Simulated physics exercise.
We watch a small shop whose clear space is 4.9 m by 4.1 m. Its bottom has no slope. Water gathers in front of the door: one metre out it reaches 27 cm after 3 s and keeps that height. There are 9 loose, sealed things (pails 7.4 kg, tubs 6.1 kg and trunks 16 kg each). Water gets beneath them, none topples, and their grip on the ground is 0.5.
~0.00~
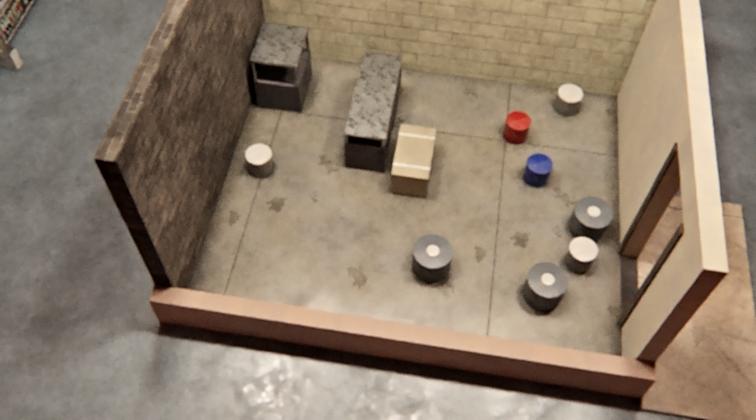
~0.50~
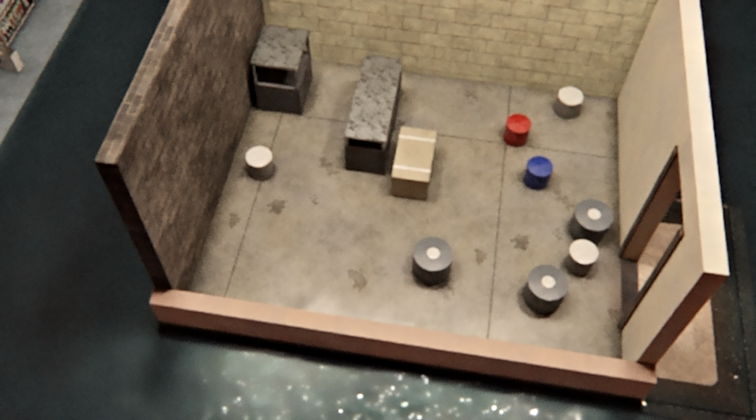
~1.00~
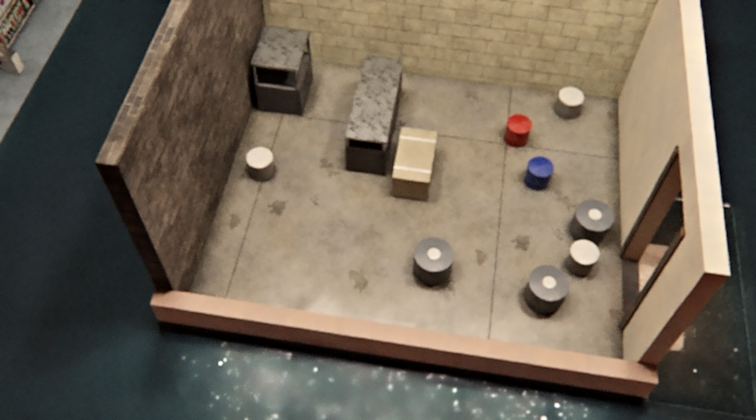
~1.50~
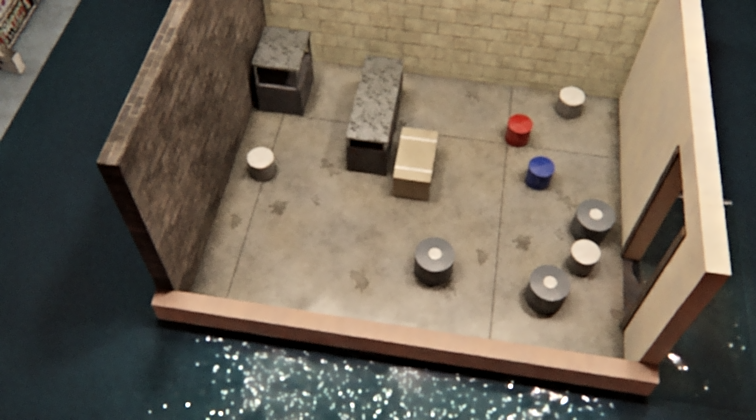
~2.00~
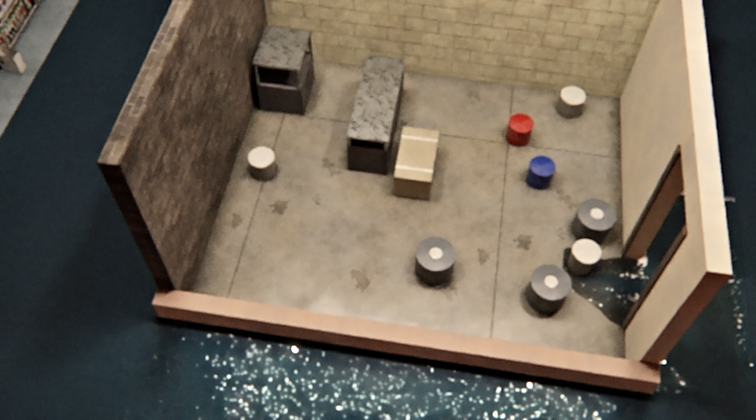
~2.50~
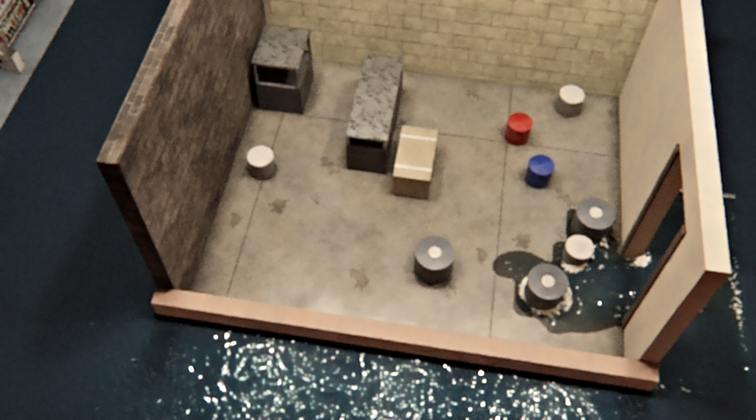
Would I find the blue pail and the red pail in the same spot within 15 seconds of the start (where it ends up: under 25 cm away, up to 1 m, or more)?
The blue pail stays put; the red pail barely shifts.
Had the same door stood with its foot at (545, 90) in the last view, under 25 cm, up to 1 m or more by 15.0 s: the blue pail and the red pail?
Then the blue pail gets carried off, the red pail travels far.
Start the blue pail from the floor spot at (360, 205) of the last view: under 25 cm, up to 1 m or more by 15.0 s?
It slides a little.
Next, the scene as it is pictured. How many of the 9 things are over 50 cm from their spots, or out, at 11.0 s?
By then 4.
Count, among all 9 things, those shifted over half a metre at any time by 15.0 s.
I count 5.
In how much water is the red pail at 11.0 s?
About 3 cm.
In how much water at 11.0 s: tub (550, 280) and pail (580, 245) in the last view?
About 13 and 7 cm.
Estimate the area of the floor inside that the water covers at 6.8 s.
Some 17 m2.
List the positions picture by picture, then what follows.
The blue pail at (540, 164) rests on the ground; the red pail at (519, 121), on the bottom; water covers 0.0 m2; 0 of 9 have shifted, in the first picture.
The blue pail at (540, 166), on the bottom; the red pail at (519, 123) rests on the ground; water covers 0.0 m2; 0 of 9 have shifted, in the second picture.
The blue pail at (541, 167), on the bottom; the red pail at (520, 124), on the bottom; water covers 0.0 m2; 0 of 9 have shifted, in the third picture.
The blue pail at (542, 166) rests on the ground; the red pail at (520, 124) rests on the ground; water covers 0.0 m2; 0 of 9 have shifted, in the fourth picture.
The blue pail at (543, 166), on the bottom; the red pail at (521, 123), on the bottom; water covers 0.3 m2; 0 of 9 have shifted, in the fifth picture.
The blue pail at (542, 165), on the bottom; the red pail at (520, 122) rests on the ground; 1.2 m2 under water; 1 of 9 have shifted, in the sixth picture.
After 3.5 s the blue pail is near (542, 165), 0.0 m from its start, aground; the red pail is near (520, 122), 0.0 m from its start, aground; 0 afloat.
After 6.8 s the blue pail is near (542, 165), 0.0 m from its start, aground; the red pail is near (520, 122), 0.0 m from its start, aground; 2 afloat.
After 11.0 s the blue pail is near (542, 165), 0.0 m from its start, aground; the red pail is near (520, 122), 0.0 m from its start, aground; 5 afloat.
After 15.0 s the blue pail is near (542, 165), 0.0 m from its start, aground; the red pail is near (520, 122), 0.0 m from its start, aground; 6 afloat.
